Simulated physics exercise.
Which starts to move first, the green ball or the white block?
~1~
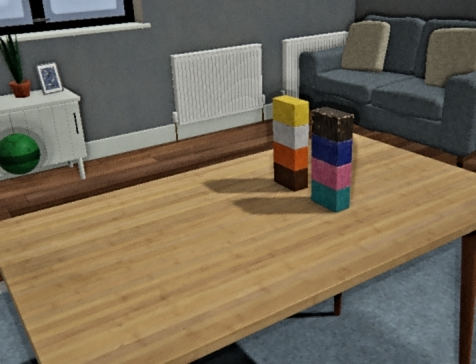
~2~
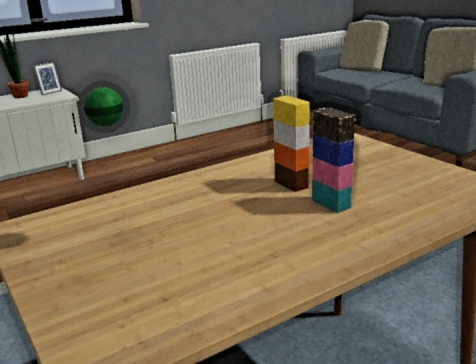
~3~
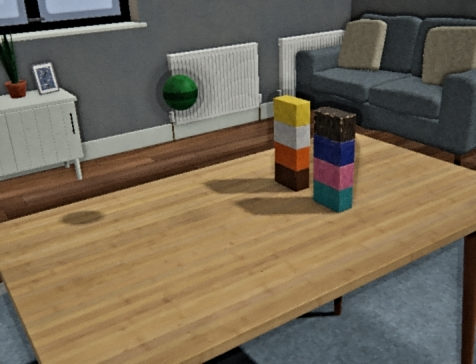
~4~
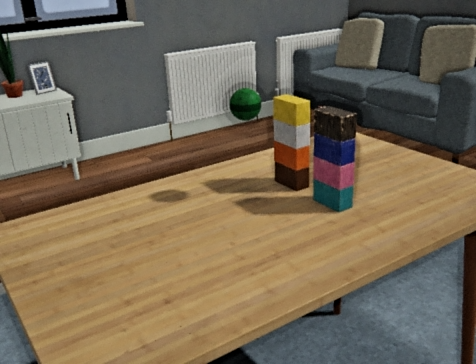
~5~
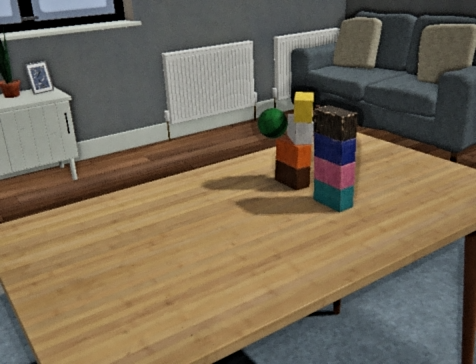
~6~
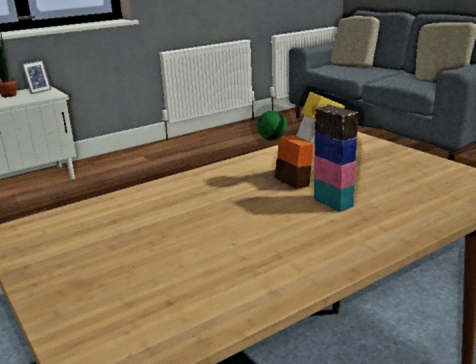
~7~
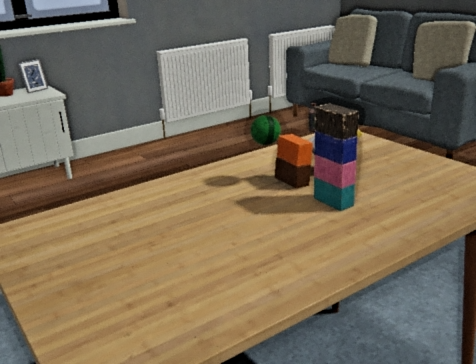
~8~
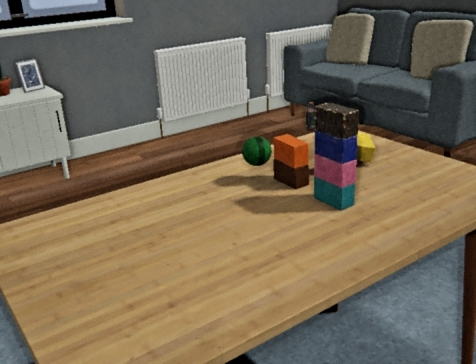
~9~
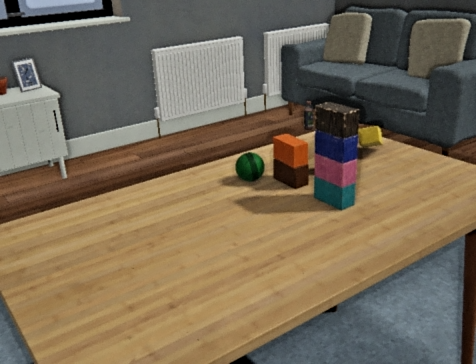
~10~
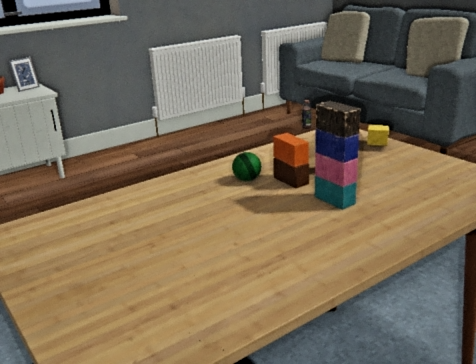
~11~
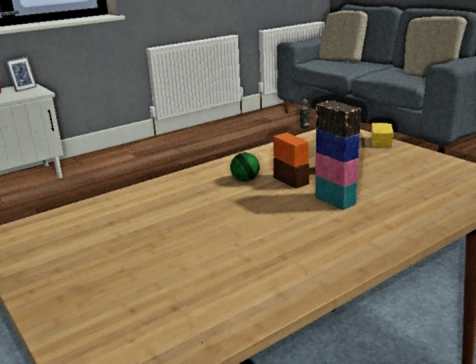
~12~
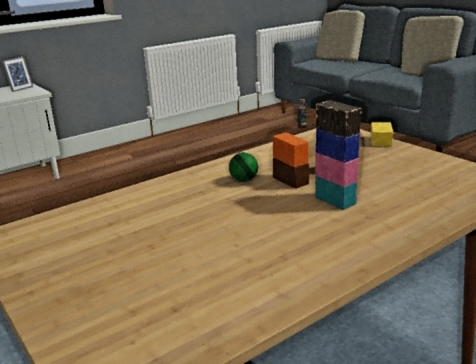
The green ball moves first, flying in from the left while the white block is still in its place in the stack. The white block only starts to move once the ball has reached the stack.
